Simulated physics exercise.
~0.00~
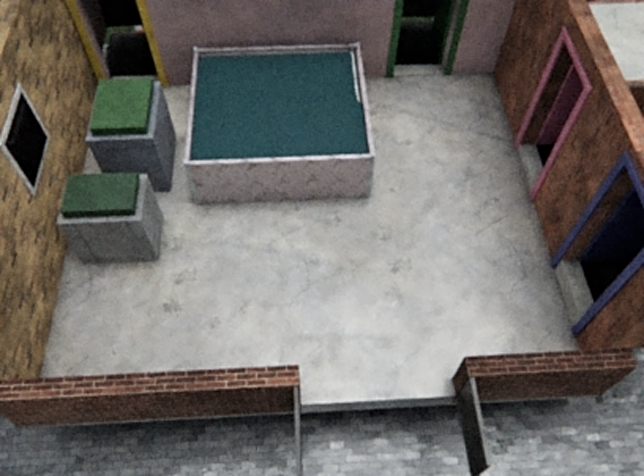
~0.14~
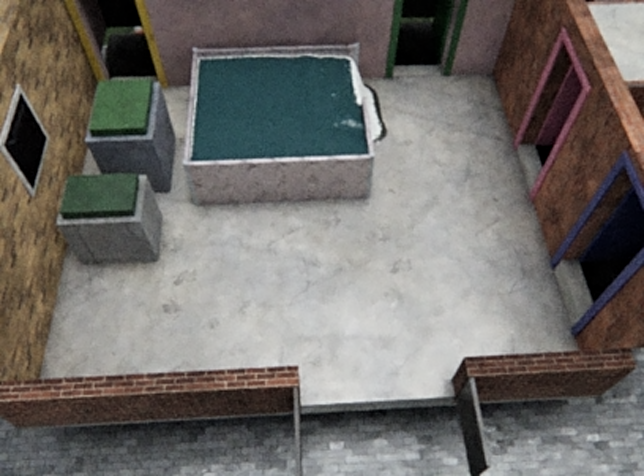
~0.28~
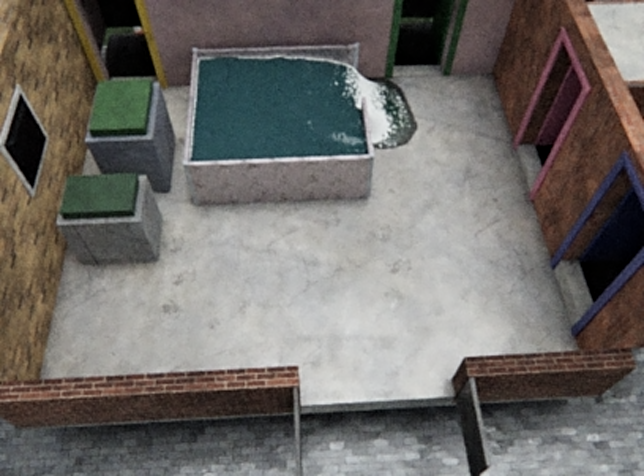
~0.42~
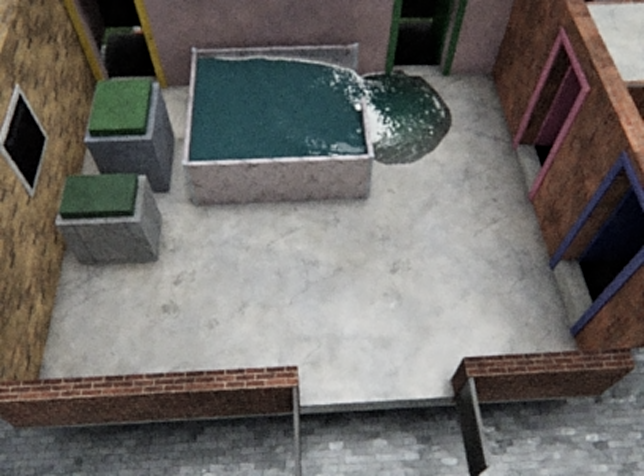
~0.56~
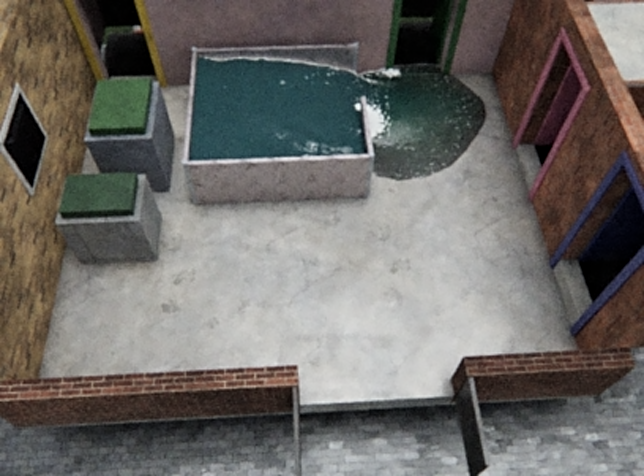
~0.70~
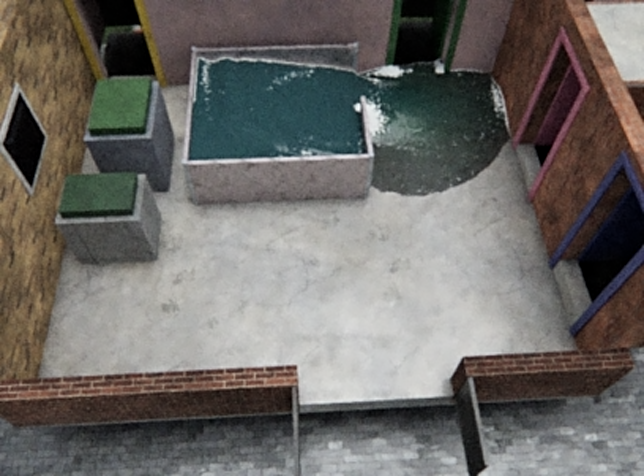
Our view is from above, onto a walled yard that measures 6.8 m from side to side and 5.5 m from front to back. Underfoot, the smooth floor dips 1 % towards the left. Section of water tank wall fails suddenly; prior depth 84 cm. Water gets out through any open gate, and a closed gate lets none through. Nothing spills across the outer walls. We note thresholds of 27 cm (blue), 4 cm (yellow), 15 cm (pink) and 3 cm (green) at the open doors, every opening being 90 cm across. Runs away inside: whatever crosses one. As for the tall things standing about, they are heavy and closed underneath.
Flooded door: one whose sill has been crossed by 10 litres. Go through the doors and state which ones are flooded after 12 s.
Going through them: The blue door does not count as flooded; the yellow door counts as flooded; the pink door counts as flooded; the green door counts as flooded.
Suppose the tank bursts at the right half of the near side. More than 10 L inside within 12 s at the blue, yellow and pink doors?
Blue falls short; yellow exceeds; pink falls short.
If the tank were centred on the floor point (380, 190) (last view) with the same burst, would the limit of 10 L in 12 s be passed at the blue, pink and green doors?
Compared with that limit, blue falls short, pink overshoots and green overshoots.
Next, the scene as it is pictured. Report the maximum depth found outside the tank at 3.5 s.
Around 35 centimetres deep.
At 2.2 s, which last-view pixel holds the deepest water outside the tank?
In the final picture, near (472, 75).
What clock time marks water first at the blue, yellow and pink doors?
Doors: Blue 1.8 s / yellow 3.2 s / pink 0.9 s.
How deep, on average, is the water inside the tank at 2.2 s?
I'd put the average depth near 52 cm.
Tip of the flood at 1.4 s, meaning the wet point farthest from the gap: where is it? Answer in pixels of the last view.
About pixel (528, 227).
After 1.4 s water covers 20 % of the floor and is deepest (64 cm) near (482, 74); blue door not reached, yellow door not reached, pink door 22 cm at the sill, 2 L in, green door 21 cm at the sill, 77 L in.
After 2.2 s water covers 25 % of the floor and is deepest (56 cm) near (472, 75); blue door 6 cm at the sill, 0 L in, yellow door not reached, pink door 26 cm at the sill, 24 L in, green door 19 cm at the sill, 187 L in.
After 3.5 s water covers 50 % of the floor and is deepest (35 cm) near (528, 372); blue door 9 cm at the sill, 0 L in, yellow door 2 cm at the sill, 0 L in, pink door 20 cm at the sill, 60 L in, green door 21 cm at the sill, 374 L in.
After 7.0 s water covers 85 % of the floor and is deepest (20 cm) near (35, 400); blue door 14 cm at the sill, 0 L in, yellow door 2 cm at the sill, 0 L in, pink door 12 cm at the sill, 75 L in, green door 15 cm at the sill, 735 L in.
After 12.0 s water covers 95 % of the floor and is deepest (18 cm) near (98, 97); blue door 8 cm at the sill, 0 L in, yellow door 9 cm at the sill, 58 L in, pink door 6 cm at the sill, 75 L in, green door 10 cm at the sill, 947 L in.
